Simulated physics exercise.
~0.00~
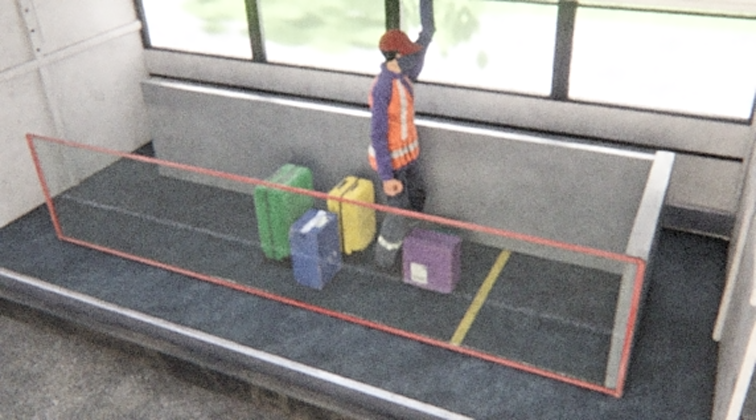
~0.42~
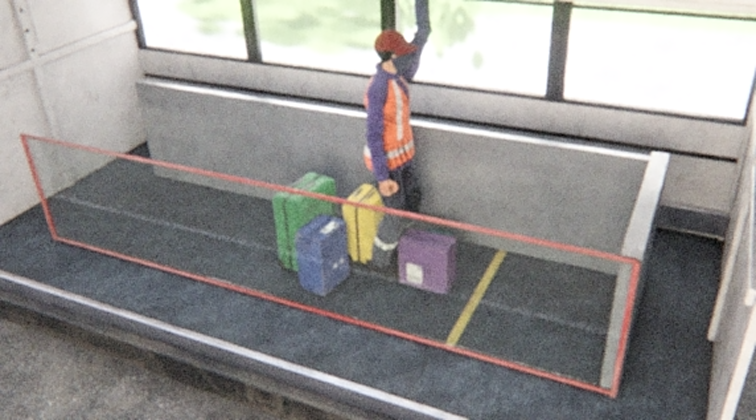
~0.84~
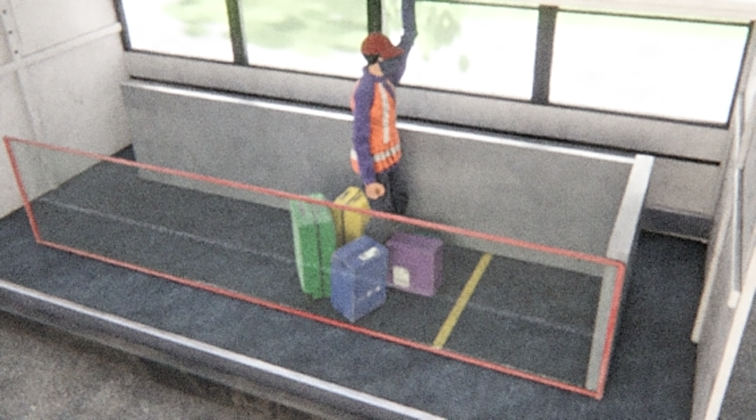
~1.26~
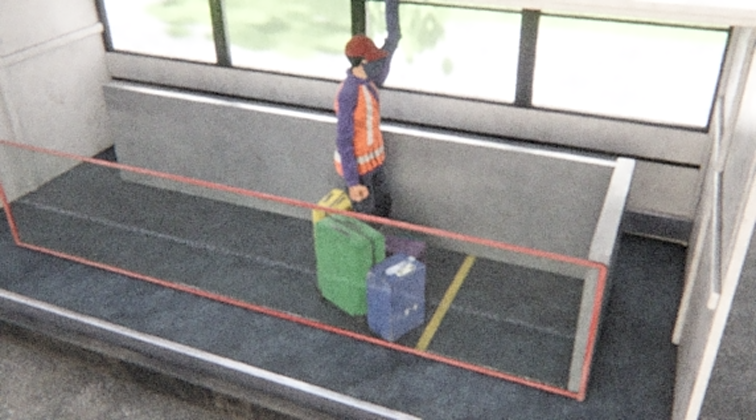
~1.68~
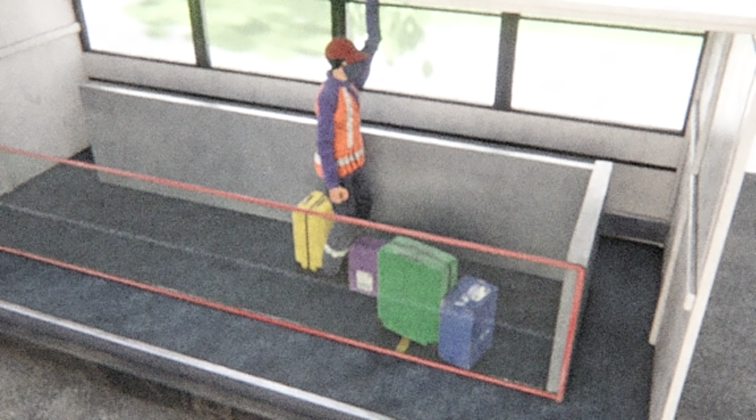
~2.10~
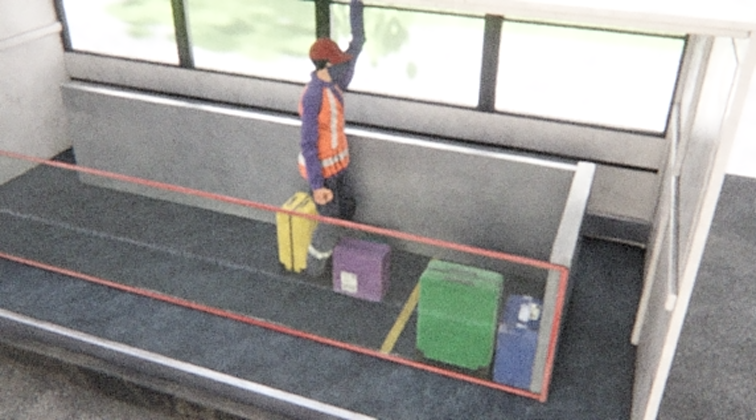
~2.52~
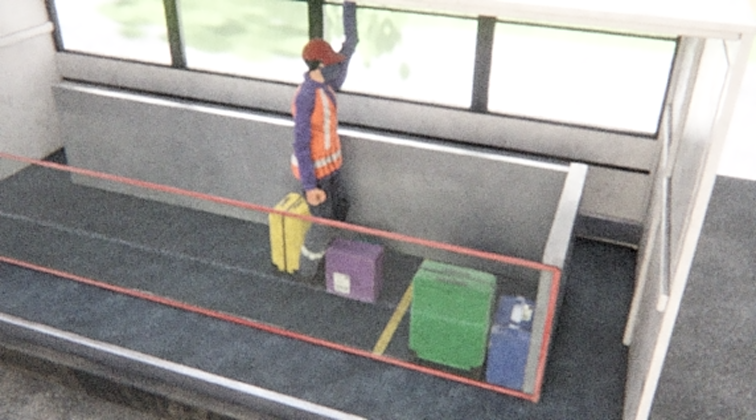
We see a worker in an orange vest standing beside luggage in a shuttle bay as a blue case and a large green suitcase slide right. Both cross the yellow line and come to rest near the right end, while the yellow suitcase and purple box remain short of it.
